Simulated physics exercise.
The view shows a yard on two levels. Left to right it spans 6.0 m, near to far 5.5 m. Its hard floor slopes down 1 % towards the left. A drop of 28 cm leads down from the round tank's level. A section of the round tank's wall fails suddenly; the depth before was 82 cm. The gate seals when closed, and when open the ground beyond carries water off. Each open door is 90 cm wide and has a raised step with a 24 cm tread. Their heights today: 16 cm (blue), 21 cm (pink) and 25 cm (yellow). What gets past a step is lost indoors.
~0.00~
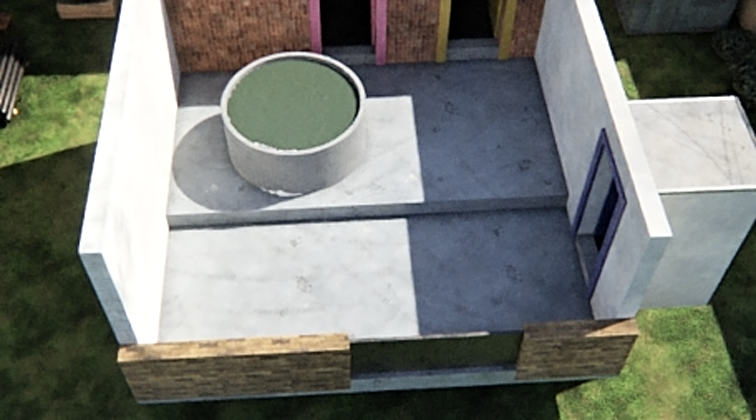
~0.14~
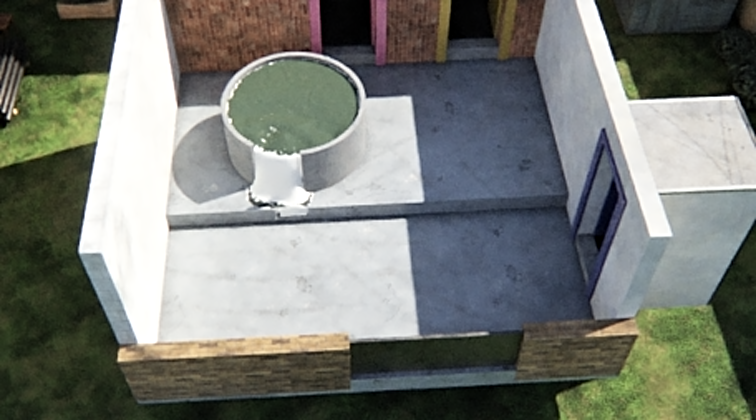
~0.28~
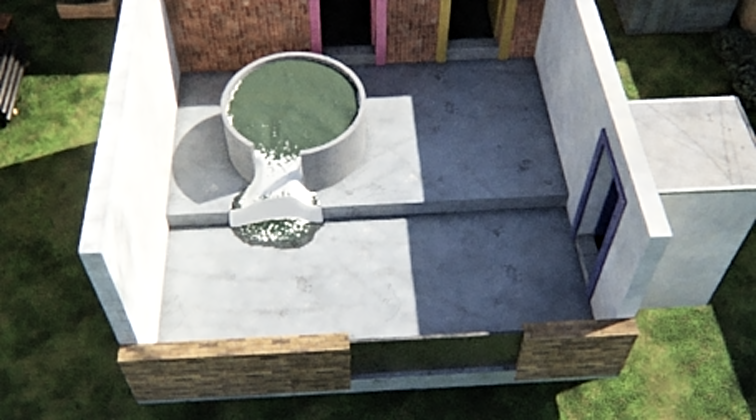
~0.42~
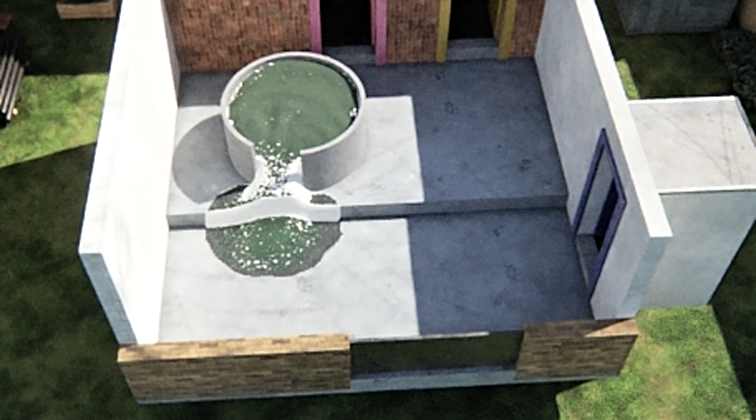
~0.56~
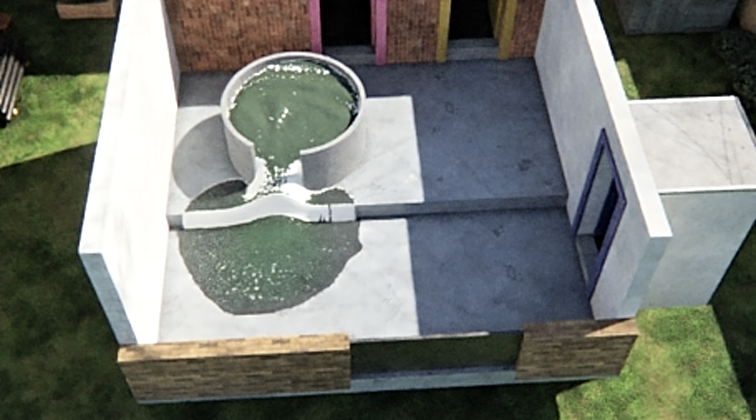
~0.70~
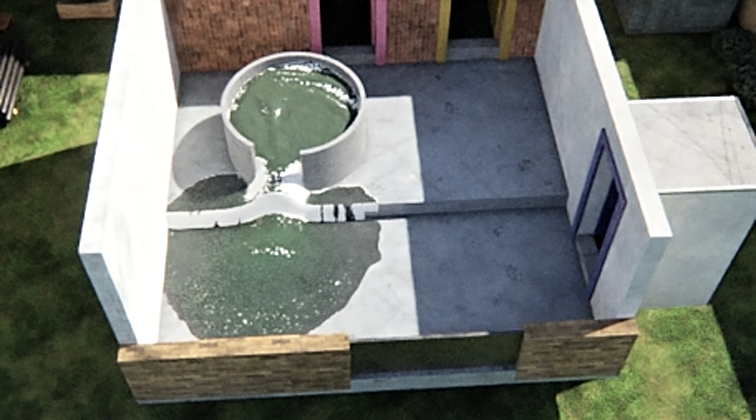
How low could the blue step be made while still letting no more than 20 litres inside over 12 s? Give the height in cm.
Some 15 cm above the ground.
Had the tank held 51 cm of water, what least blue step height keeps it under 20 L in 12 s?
About 7.0 cm.
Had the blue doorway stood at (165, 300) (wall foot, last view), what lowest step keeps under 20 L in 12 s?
Roughly 23 cm.
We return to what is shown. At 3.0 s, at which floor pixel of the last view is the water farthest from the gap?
Near (599, 349).
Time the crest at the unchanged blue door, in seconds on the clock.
Around 5.5 s.
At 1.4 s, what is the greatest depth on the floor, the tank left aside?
Up to some 51 cm.
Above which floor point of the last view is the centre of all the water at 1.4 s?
Around (282, 187).
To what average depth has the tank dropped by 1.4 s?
Some 57 cm.
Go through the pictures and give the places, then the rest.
The first frame shows the round tank at (294, 105) is whole and still, 82 cm deep; the blue door at (596, 224) is dry.
In the second frame, the gap is at (279, 177), the front 0.3 m out at (293, 208); the back of the round tank holds 82 cm.
In the third frame, the front is at (254, 241), 0.8 m from the gap at (279, 178); 0.8 m2 of floor is wet, 82 cm left at the back.
In the fourth frame, water pours out at (279, 179) and has run 1.3 m, to (245, 269); about 8 cm deep outside, 82 cm at the back.
In the fifth frame, the front is at (239, 308), 1.9 m from the gap at (279, 179); 3.5 m2 of floor is wet, 78 cm left at the back.
In the sixth frame, the front is at a hidden place, 2.5 m from the gap at (279, 178); 5.4 m2 of floor is wet, 70 cm left at the back; 3.3 m in a straight line remain to the blue door at (596, 224).
After 1.4 s water covers 30 % of the floor, deepest (51 cm) near (182, 373); it has not reached the blue door.
After 3.0 s water covers 40 % of the floor, deepest (29 cm) near (240, 290); it has not reached the blue door.
After 12.0 s water covers 50 % of the floor, deepest (24 cm) near (158, 339); 11 cm at the blue door, 11 litres in over its 16 cm step.
At the blue door as built, the water arrived by 3.1 s and peaked near 19 cm at 5.6 s.
Run again over the same 12 s with other heights there, 34 litres in over 14 cm, 8 litres over 16.5 cm. The limit of 20 litres is kept from about 15 cm up.
